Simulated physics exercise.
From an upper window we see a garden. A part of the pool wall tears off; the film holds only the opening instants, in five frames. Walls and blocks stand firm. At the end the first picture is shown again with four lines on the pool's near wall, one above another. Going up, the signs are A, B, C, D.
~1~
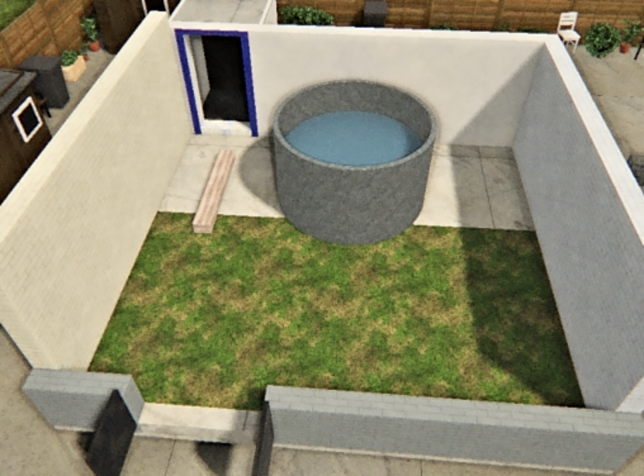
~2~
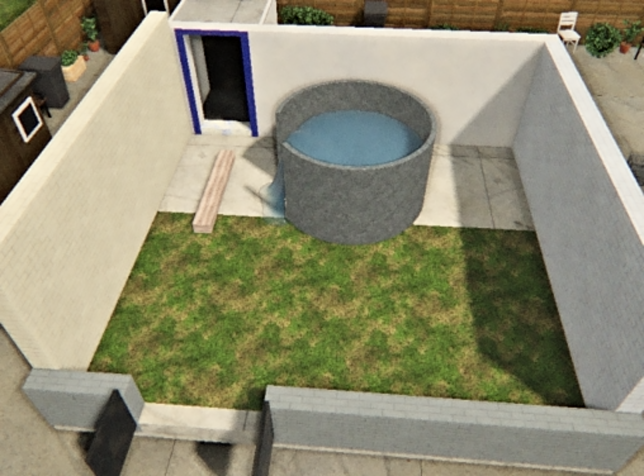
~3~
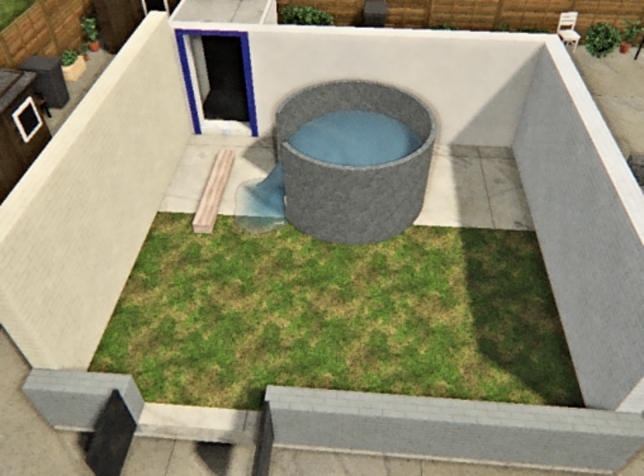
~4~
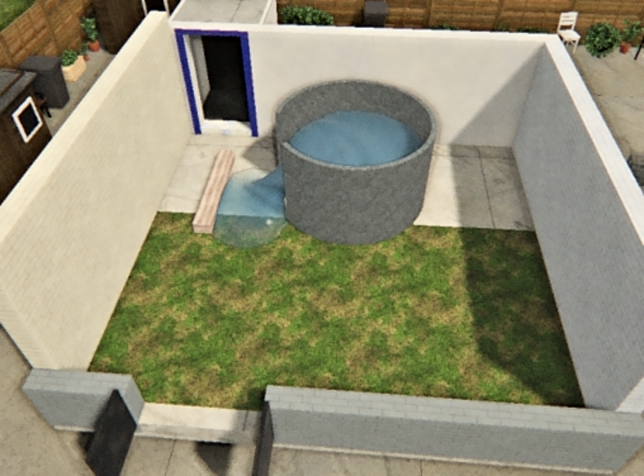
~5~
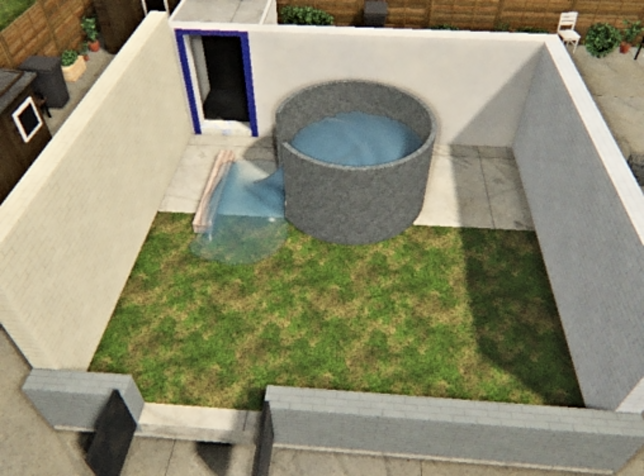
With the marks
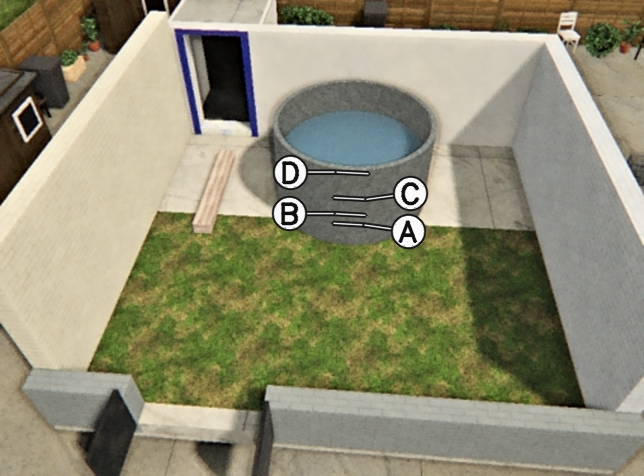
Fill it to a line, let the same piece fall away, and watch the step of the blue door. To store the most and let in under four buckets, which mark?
The answer is line B.
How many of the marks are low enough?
Two.
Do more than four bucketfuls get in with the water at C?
Yes.
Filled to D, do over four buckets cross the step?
Yes.
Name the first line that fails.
C it is.
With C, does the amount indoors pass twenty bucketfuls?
No, it does not.
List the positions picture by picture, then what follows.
In the first picture, water in the pool at rest, its middle at (353, 148); foot of the blue doorway at (227, 135); open gate at (198, 377).
In the second picture, 1 % of the ground under water, visible out to (283, 221).
In the third picture, 3 % of the ground under water, visible out to (239, 219).
In the fourth picture, 6 % of the ground under water, visible out to (215, 232).
In the fifth picture, 9 % of the ground under water, visible out to (194, 244).
In white, A at (348, 224); B at (349, 214); C at (350, 198); D at (351, 172); from the bottom up A, B, C, D.
With A, nothing gets over.
With B, a splash gets over, under a bucket.
With C, about 9 bucketfuls get in.
With D, dozens of bucketfuls pour in.
